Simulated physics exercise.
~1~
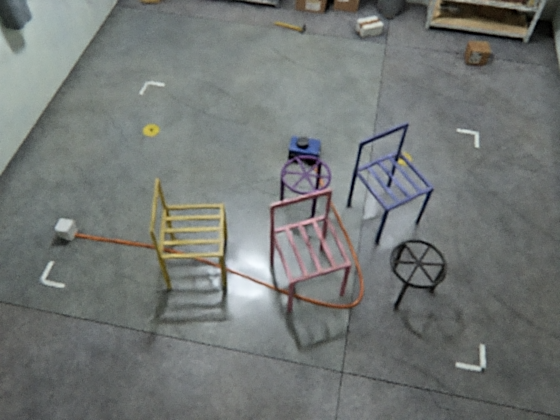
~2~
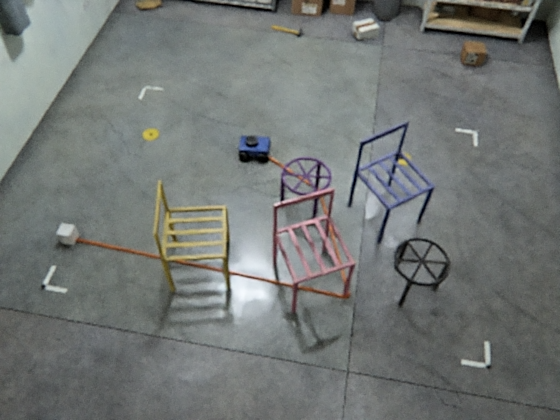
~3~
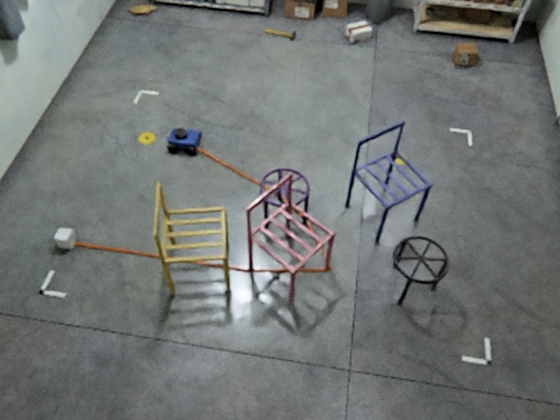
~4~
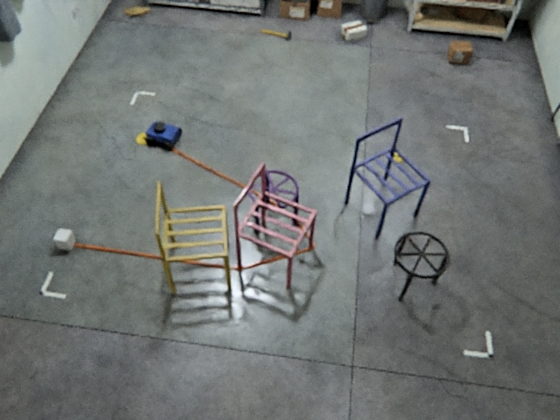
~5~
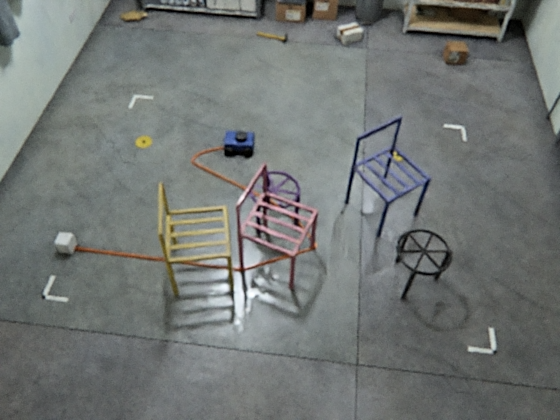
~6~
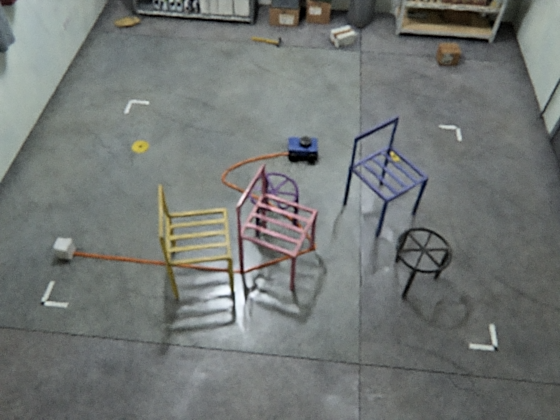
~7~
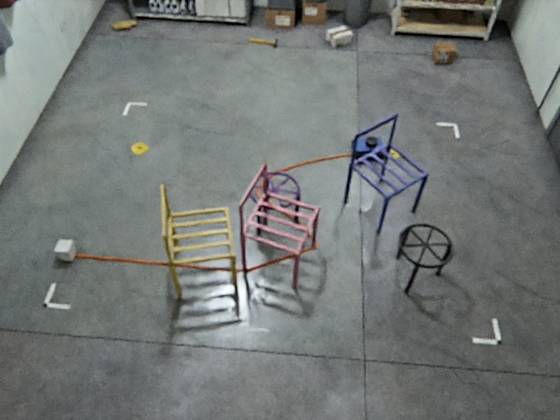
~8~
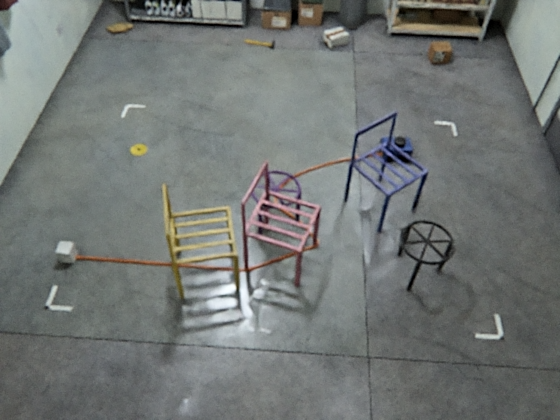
A small blue cart trailing an orange cord rolled left across the gray floor to a yellow mark, while the pink chair and purple stool shifted left, then it drove back right and stopped behind the blue chair, the cord stretching behind it.
